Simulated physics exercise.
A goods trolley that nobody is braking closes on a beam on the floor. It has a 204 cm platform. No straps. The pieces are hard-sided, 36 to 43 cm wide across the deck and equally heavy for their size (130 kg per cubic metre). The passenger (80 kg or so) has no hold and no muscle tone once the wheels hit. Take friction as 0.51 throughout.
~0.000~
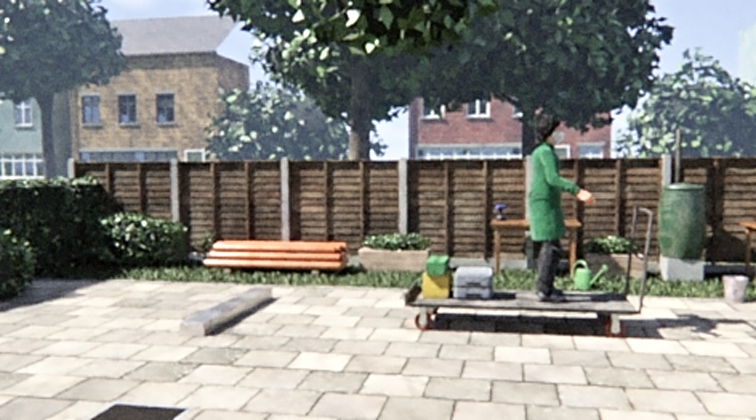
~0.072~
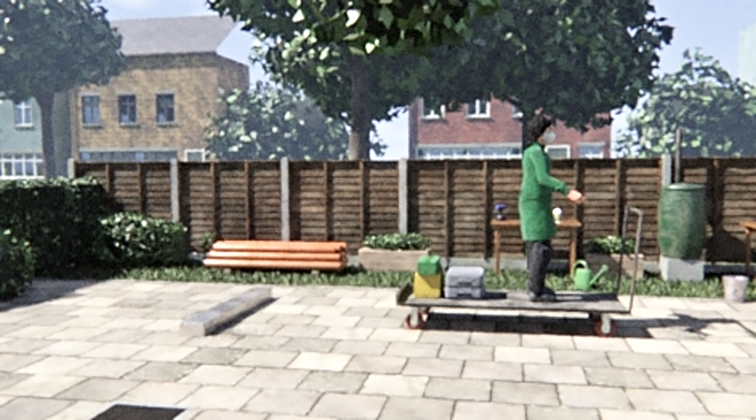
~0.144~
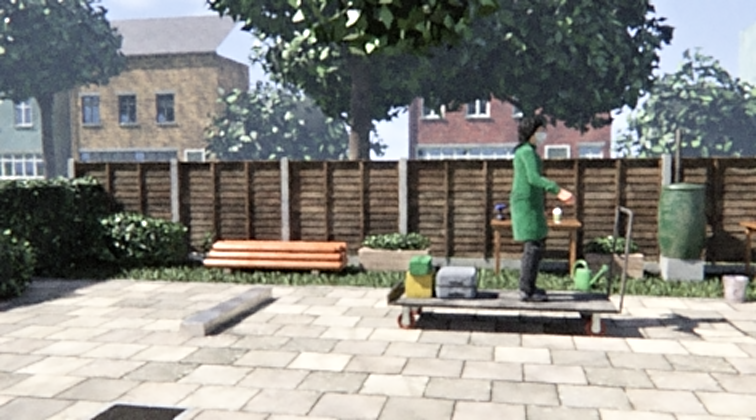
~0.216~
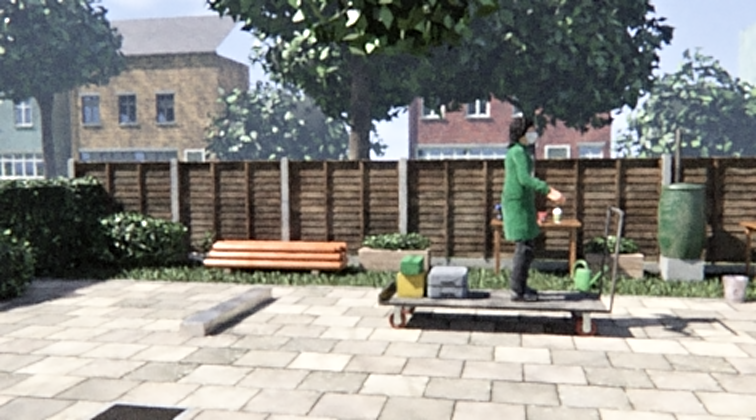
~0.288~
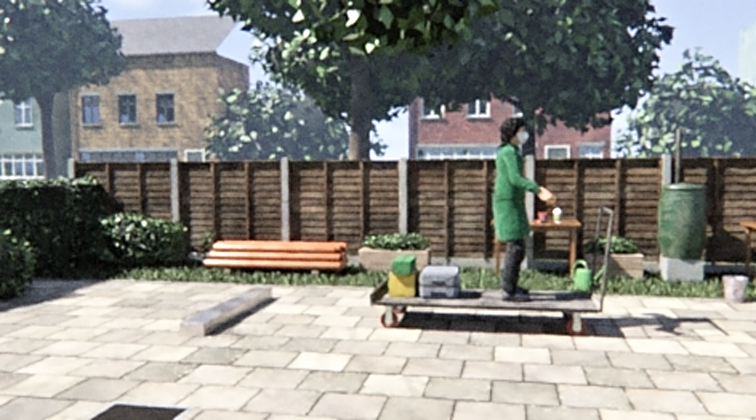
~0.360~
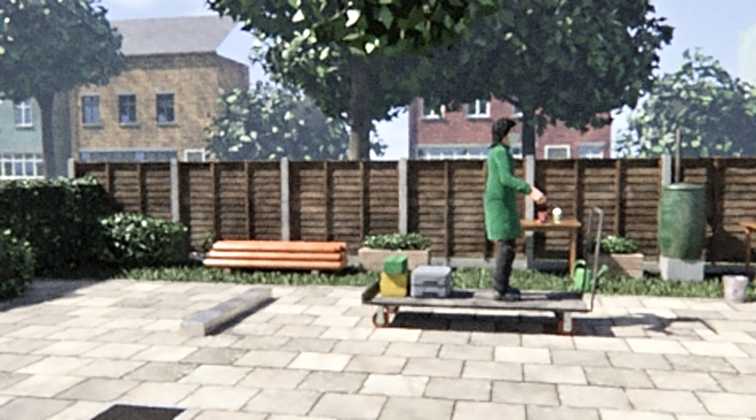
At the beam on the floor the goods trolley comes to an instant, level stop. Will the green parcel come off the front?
The green parcel keeps its place on the deck at this speed.
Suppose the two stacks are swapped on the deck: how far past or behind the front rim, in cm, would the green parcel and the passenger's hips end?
In that case green 50 behind, hips 80 behind.
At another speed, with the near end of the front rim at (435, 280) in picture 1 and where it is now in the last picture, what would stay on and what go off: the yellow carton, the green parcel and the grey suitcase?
In that case yellow on, green off, grey on.
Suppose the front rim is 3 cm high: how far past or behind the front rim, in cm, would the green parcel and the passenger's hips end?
Then green 10 behind, hips 80 behind.
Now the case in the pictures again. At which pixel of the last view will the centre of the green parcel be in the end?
Around (244, 261).
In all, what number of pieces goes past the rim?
The count is 0.
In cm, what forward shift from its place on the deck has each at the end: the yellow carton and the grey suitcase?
About: Yellow 10, grey 15.
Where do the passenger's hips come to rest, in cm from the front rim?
Some 80 cm behind it.
The wheels strike at 1.63 s.
After 2.18 s the green parcel is 11 cm behind the rim, tilted 0°, near (243, 261) in the last picture's view.
After 2.63 s the green parcel is 11 cm behind the rim, tilted 0°, near (243, 261) in the last picture's view.
Final state at 5.0 s, nothing is past the rim; behind it, yellow carton, green parcel, grey suitcase and the passenger's hips.
